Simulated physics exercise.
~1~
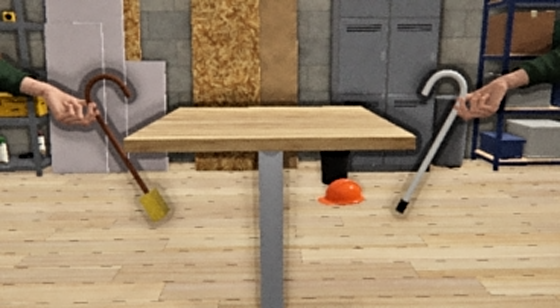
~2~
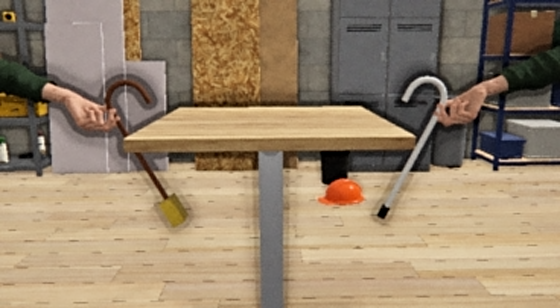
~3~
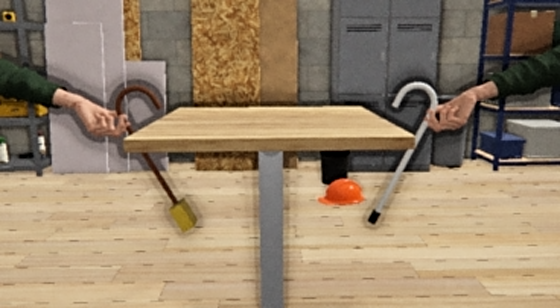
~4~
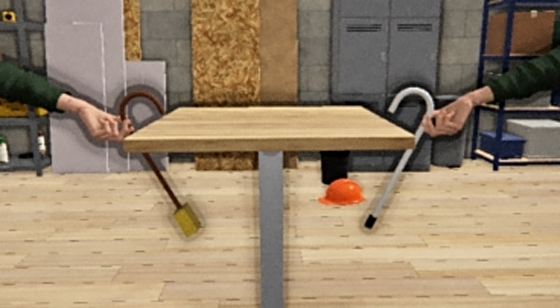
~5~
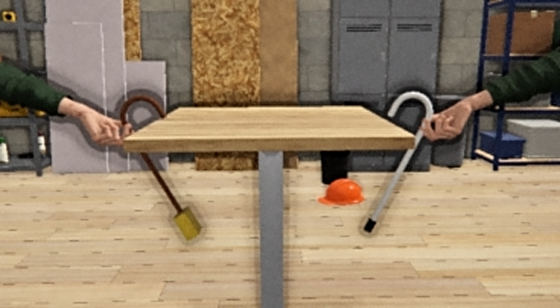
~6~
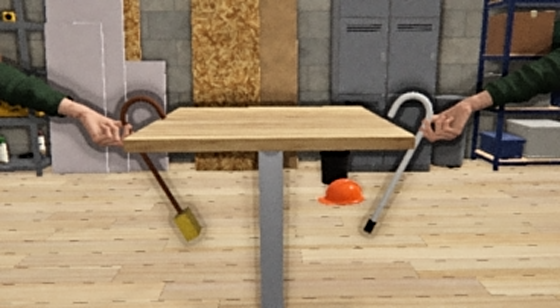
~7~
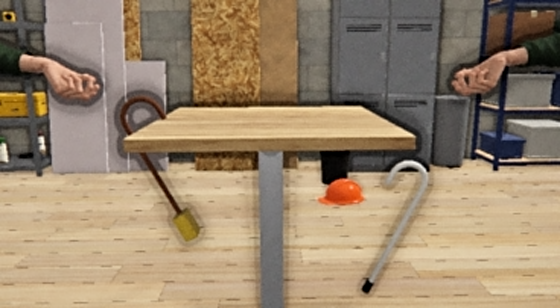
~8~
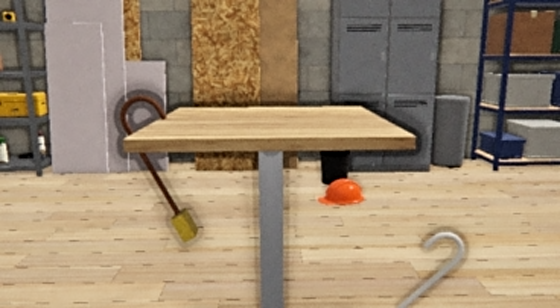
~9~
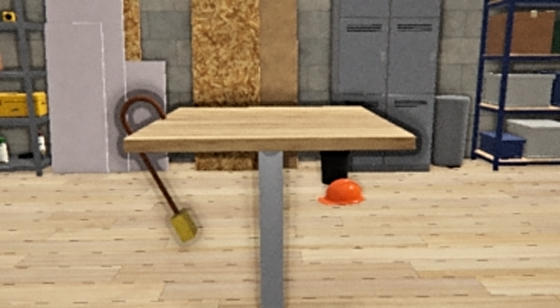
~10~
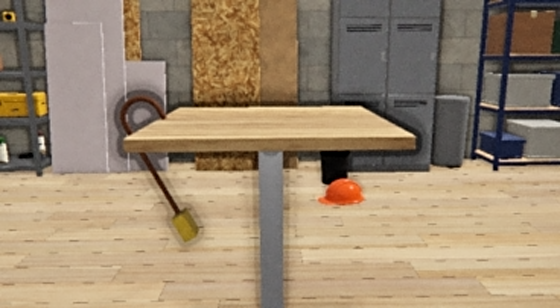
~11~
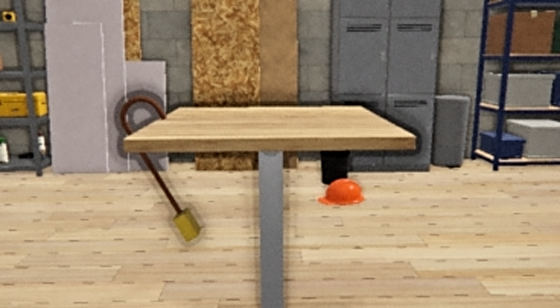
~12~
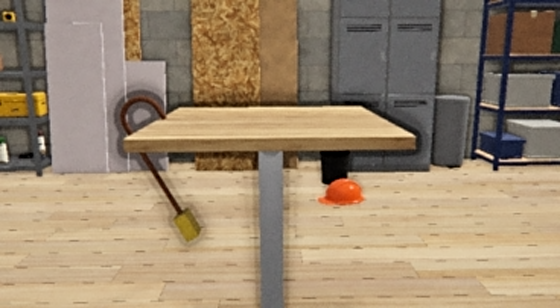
In a workshop, two hands hook canes on a table; the white one falls, the brown one hangs.
